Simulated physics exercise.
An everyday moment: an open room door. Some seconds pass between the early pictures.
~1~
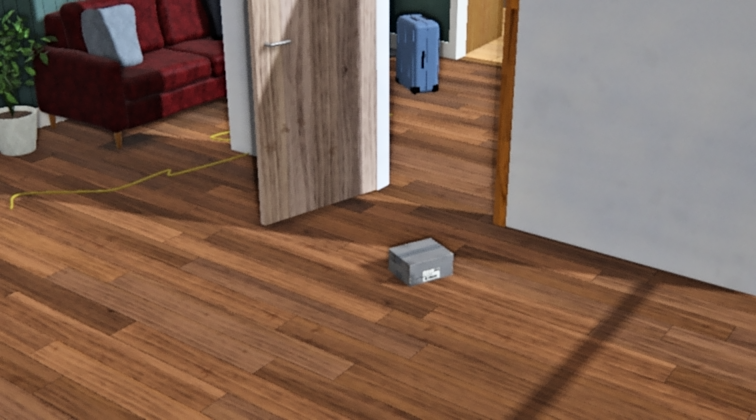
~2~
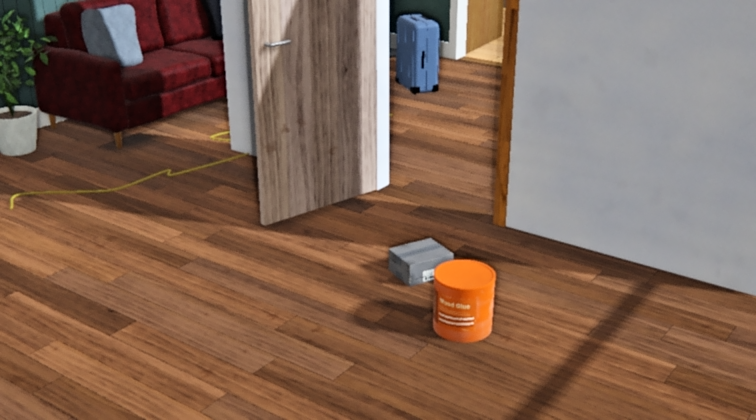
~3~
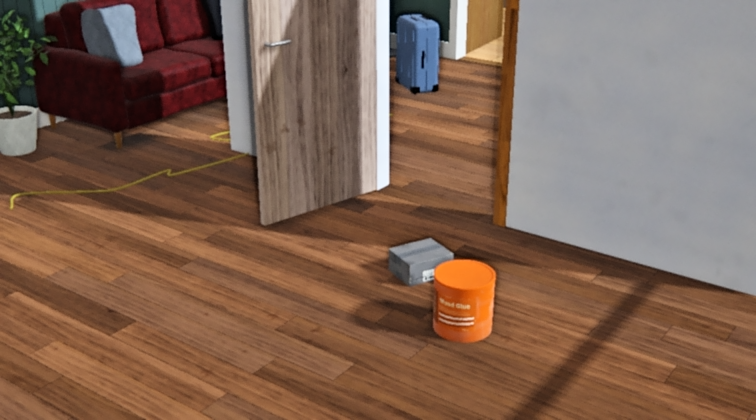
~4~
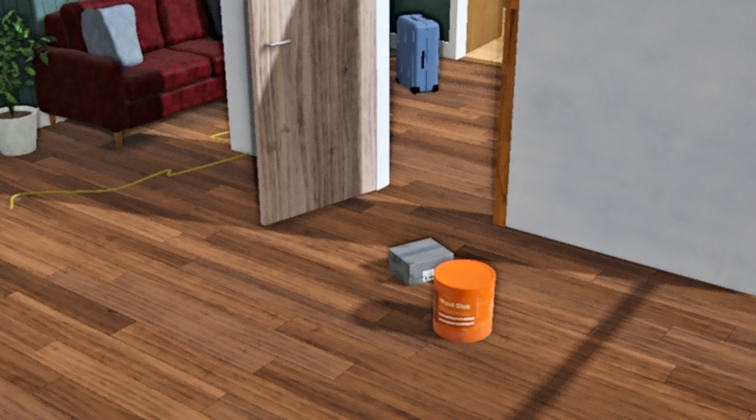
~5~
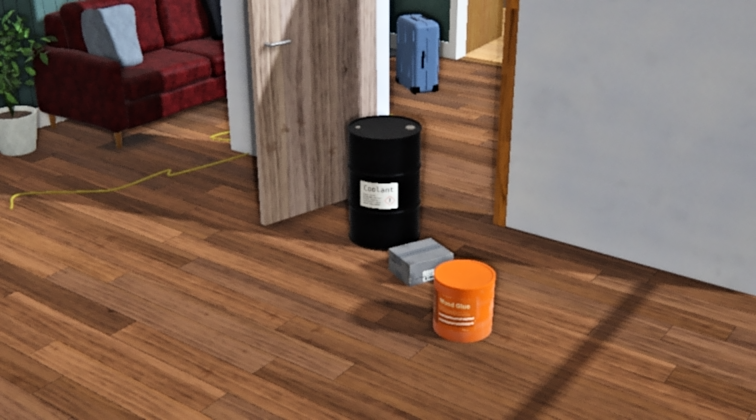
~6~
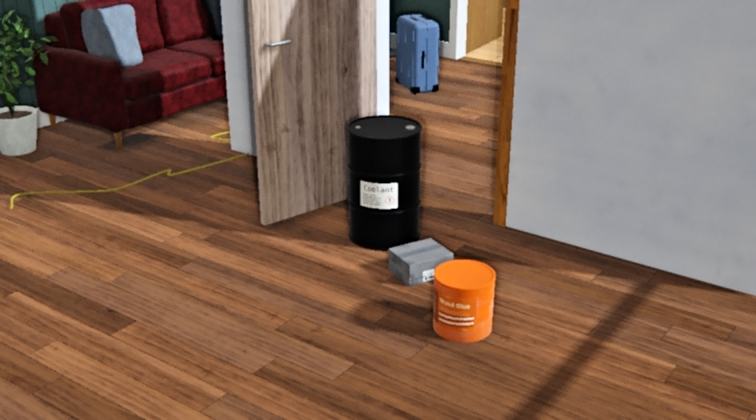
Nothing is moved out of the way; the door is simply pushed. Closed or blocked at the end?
The door stops short.
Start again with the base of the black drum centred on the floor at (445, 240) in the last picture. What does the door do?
Then it is blocked.
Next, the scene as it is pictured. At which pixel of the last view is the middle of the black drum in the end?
At about (413, 184).
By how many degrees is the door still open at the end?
About 55°.
Then, 0.40 s on from there, door 86° open.
Then, 0.60 s on from there, door 69° open.
Then, 0.90 s on from there, door 60° open; black drum shifted a little near (402, 183).
Then, 1.40 s on from there, door 56° open; black drum shifted a little near (411, 184).
In the end, door 55° open; moved from the start, black drum; the other 2 unmoved. At the end, from the last picture's camera, black drum near (413, 184).
